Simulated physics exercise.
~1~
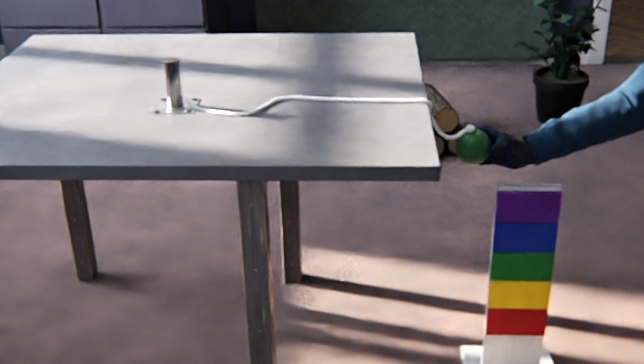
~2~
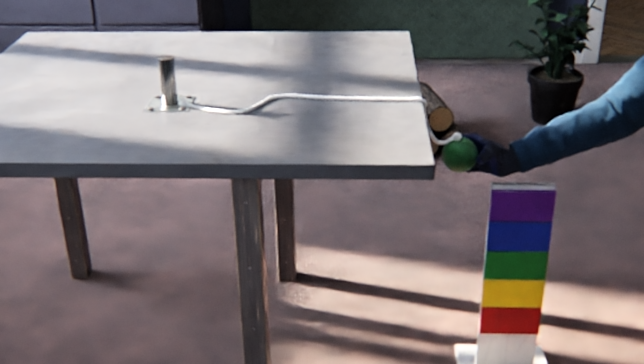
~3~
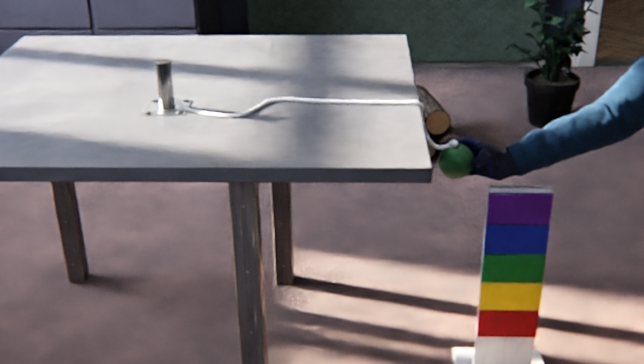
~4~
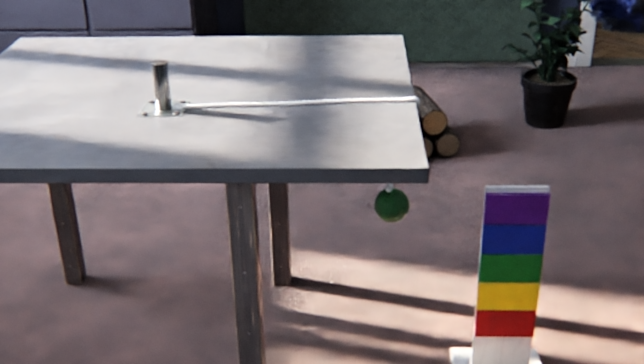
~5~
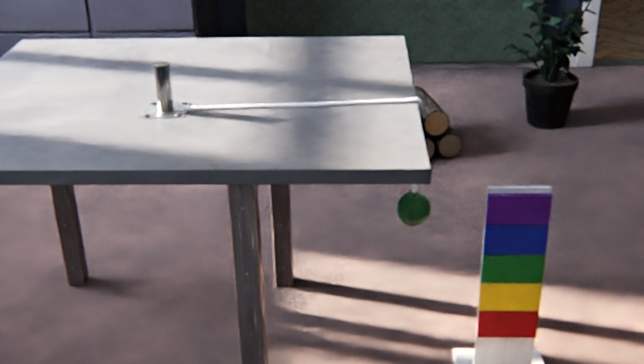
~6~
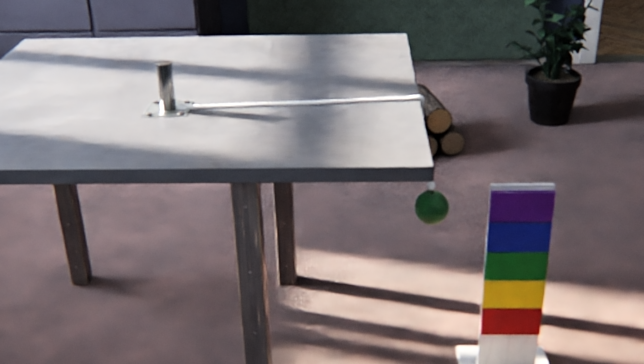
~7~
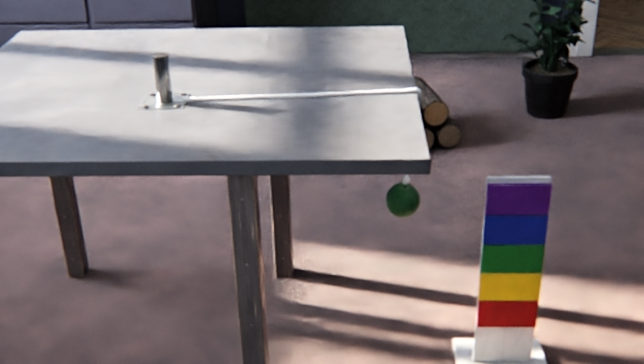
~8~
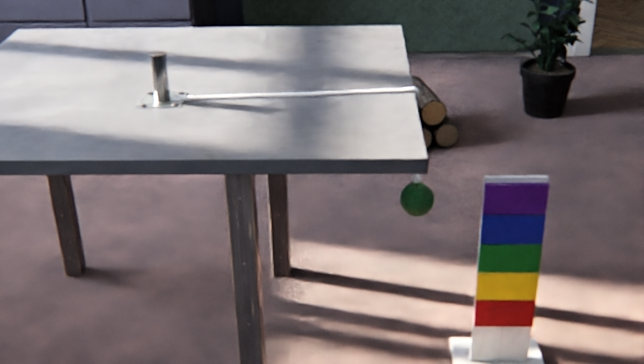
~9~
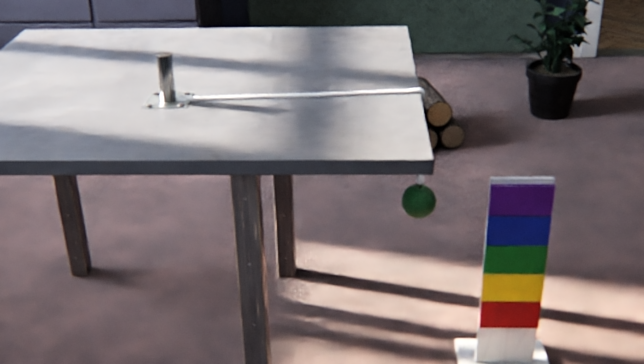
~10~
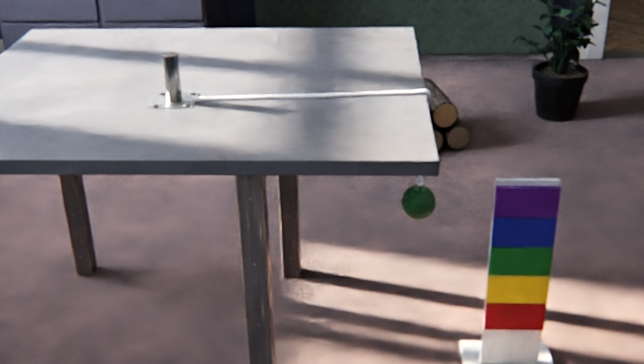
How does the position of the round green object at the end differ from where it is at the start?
At the start it is held in a hand just off the right edge of the table. At the end it hangs from the cord, lower and further left, below the level of the tabletop.
